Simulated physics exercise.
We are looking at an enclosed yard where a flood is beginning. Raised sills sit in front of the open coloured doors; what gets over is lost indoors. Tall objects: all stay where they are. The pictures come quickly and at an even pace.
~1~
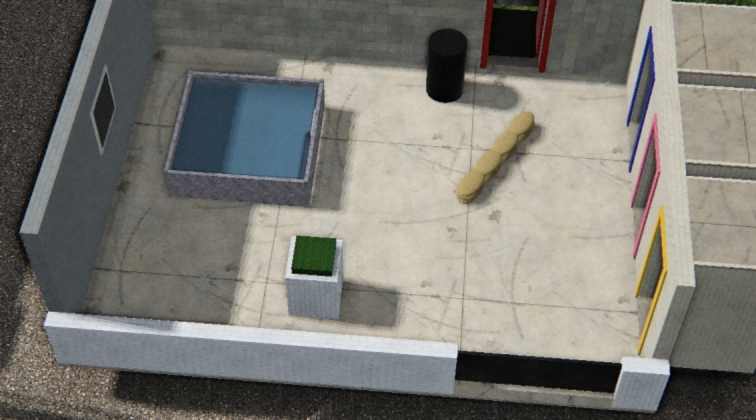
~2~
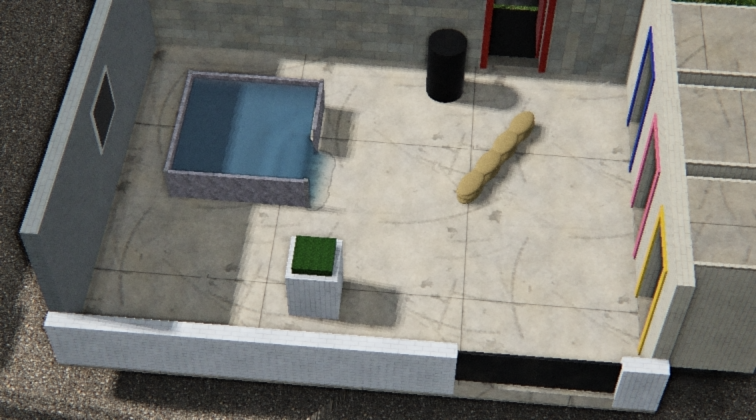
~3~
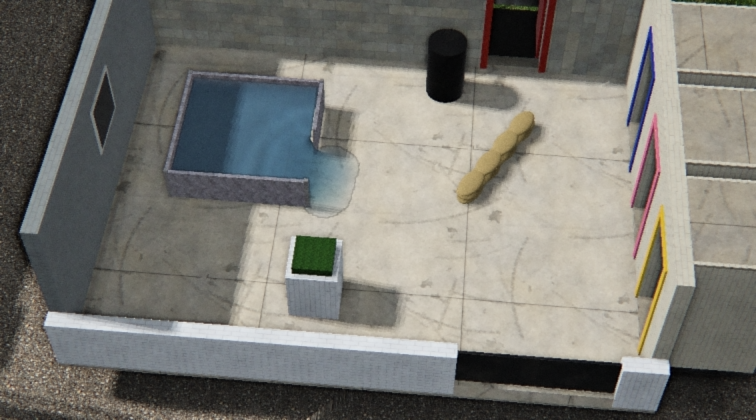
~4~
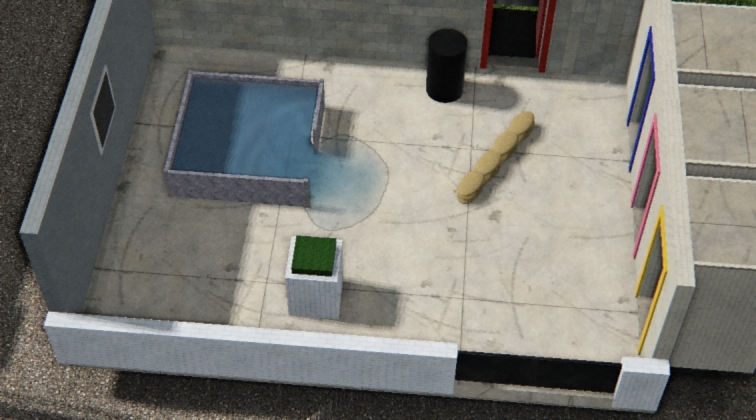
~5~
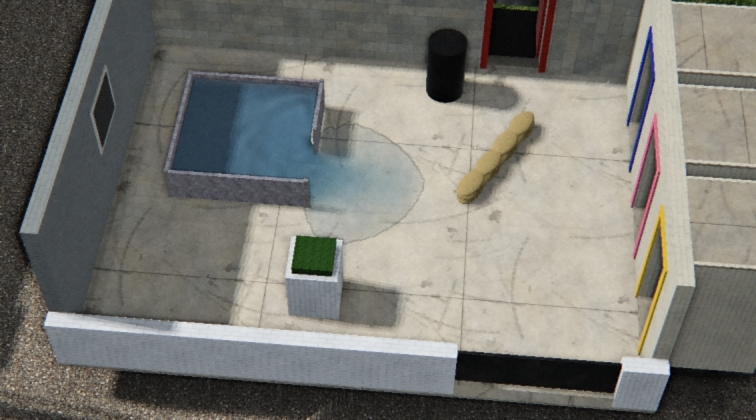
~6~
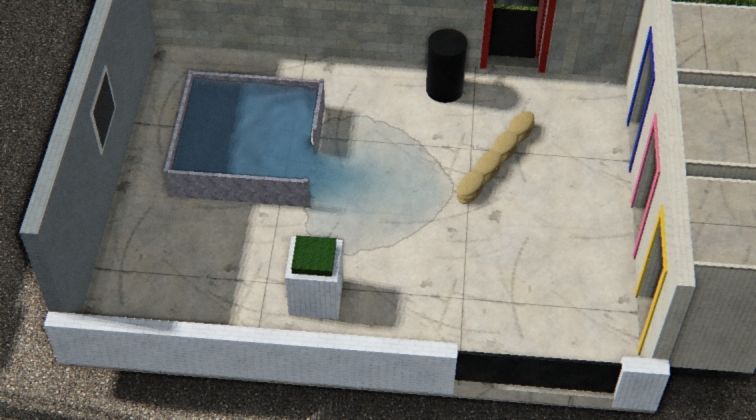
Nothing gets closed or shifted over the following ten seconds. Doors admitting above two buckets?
Blue door not above, pink door above, red door above, yellow door above.
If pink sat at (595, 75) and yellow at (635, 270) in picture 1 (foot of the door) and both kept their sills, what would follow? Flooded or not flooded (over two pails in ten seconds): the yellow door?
Answer: Yellow door is flooded.
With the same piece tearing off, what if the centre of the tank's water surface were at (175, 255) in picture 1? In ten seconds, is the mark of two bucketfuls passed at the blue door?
Result for blue: It doesn't reach it.
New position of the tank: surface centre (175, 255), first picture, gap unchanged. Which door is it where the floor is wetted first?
That's the yellow door.
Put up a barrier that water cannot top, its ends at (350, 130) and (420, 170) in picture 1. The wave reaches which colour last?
The blue-painted one.
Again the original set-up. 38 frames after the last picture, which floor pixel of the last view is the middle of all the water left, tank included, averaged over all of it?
Roughly at (428, 195).
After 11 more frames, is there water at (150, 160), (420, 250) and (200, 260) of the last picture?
As listed, the points end up high and dry, soaked and high and dry.
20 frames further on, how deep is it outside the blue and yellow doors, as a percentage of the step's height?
I'd put it at close to 0 and 230 per cent.
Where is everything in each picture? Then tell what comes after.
Still water in the tank at (247, 128), in the first frame.
The front is at (325, 155), out from the gap at (309, 172), in the second frame.
Water pours out at (309, 173) and has run to (353, 162), in the third frame.
The front is at (382, 167), out from the gap at (309, 173), in the fourth frame.
The front is at (417, 179), out from the gap at (309, 173), in the fifth frame.
Water pours out at (309, 172) and has run to (447, 184), in the sixth frame.
A moment on, water covers 20 % of the floor; the blue door not reached, the pink door not reached, the red door not reached, the yellow door not reached.
Next, water covers 35 % of the floor; the blue door not reached, the pink door not reached, the red door not reached, the yellow door not reached.
Then, water covers 45 % of the floor; the blue door not reached, the pink door under two buckets in, the red door over two buckets in, the yellow door over two buckets in.
Later, water covers 60 % of the floor; the blue door wet at the sill, nothing in, the pink door under two buckets in, the red door far over two buckets in, the yellow door far over two buckets in.
In the end, water covers 70 % of the floor; the blue door wet at the sill, nothing in, the pink door over two buckets in, the red door far over two buckets in, the yellow door far over two buckets in.
